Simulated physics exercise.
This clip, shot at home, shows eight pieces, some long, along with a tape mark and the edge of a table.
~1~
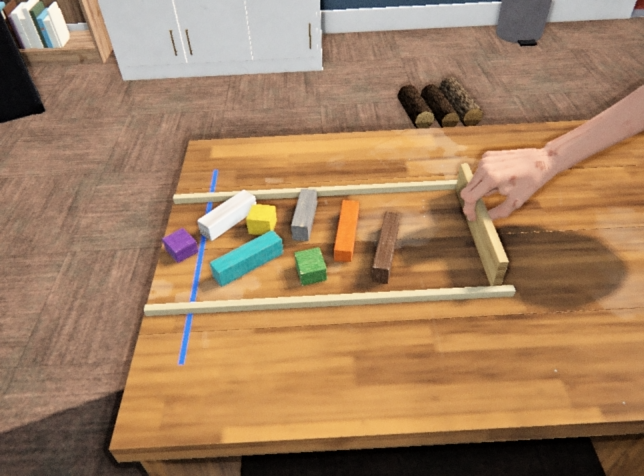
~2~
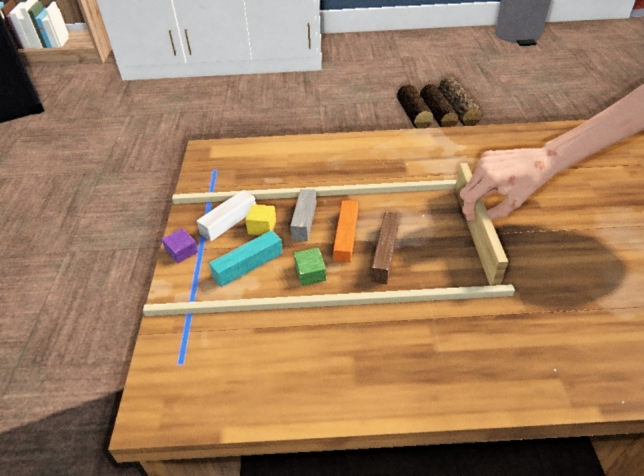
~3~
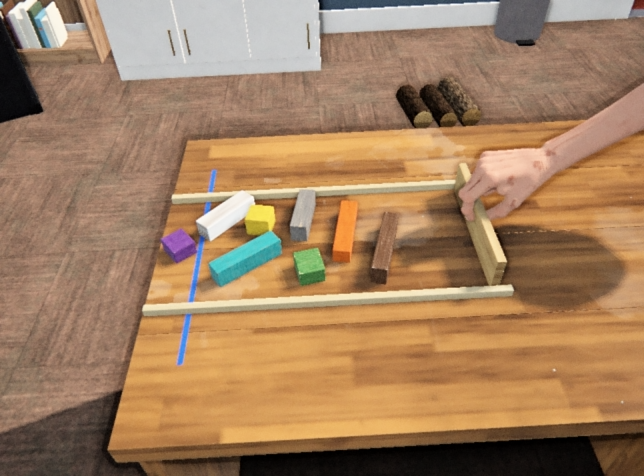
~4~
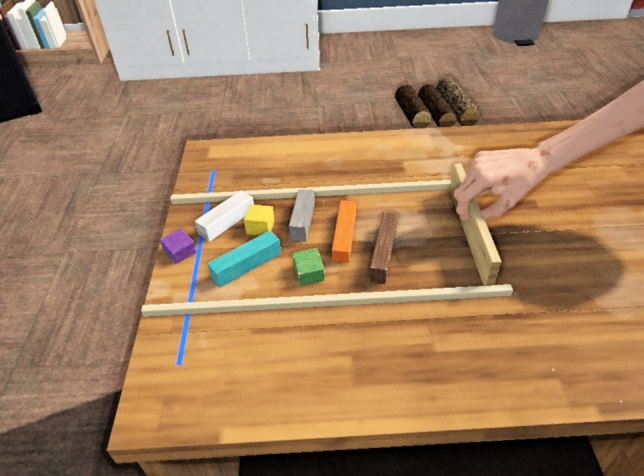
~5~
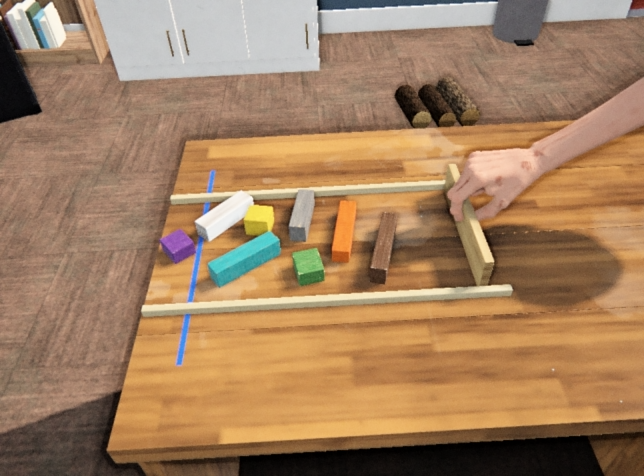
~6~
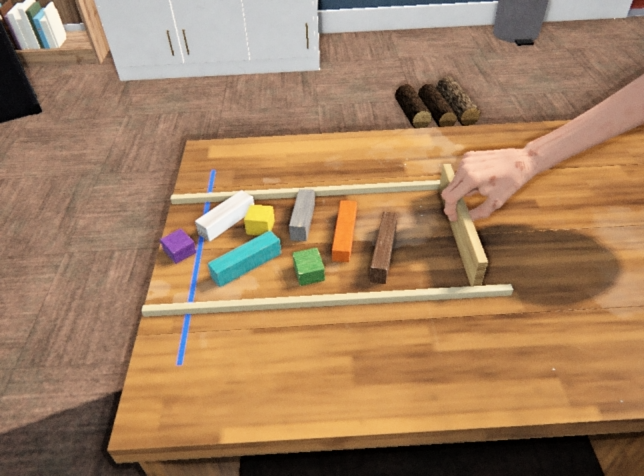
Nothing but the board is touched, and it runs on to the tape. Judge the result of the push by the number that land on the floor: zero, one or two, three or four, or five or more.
Count: Three or four.
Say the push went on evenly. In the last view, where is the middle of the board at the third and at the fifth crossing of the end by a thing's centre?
I'd put it close to (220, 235) and later close to (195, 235).
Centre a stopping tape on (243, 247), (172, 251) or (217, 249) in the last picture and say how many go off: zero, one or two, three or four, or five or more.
Result per tape, as listed: Zero; at least five; three to four.
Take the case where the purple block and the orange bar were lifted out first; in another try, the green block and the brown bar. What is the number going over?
You'd get 2 in the first case and 3 in the second one.
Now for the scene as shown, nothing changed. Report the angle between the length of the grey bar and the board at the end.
Angle: Close to 15 degrees.
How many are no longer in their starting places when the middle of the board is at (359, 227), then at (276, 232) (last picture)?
The number moved is 2 and then 7.
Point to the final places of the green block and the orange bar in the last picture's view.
The green block at (159, 286), the orange bar at (175, 238).
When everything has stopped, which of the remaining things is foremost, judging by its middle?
Closest at the end: The grey bar.
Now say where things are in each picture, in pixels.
Purple block (180, 245); white stick (228, 215); turquoise bar (248, 258); board (479, 221); tape (202, 249), in the first frame.
White stick (227, 215); brown bar (386, 246), in the second frame.
Turquoise bar (246, 259); board (477, 221), in the third frame.
Purple block (178, 246); orange bar (345, 230), in the fourth frame.
White stick (225, 215); green block (308, 267), in the fifth frame.
Purple block (178, 246); white stick (226, 215); turquoise bar (246, 259); board (460, 222); tape (200, 250), in the sixth frame.
Early on, none off yet; purple block at rest near (178, 246); white stick at rest near (226, 215); turquoise bar at rest near (246, 259).
A while later, none off yet; purple block at rest near (178, 246); white stick at rest near (225, 215); turquoise bar moving near (238, 260).
Further along, none off yet; purple block travelled a little near (167, 249); white stick travelled about its own width near (173, 213); turquoise bar travelled about its own width near (181, 264).
Finally, the number that fall off is three or four; lost, yellow block, turquoise bar, white stick and purple block.
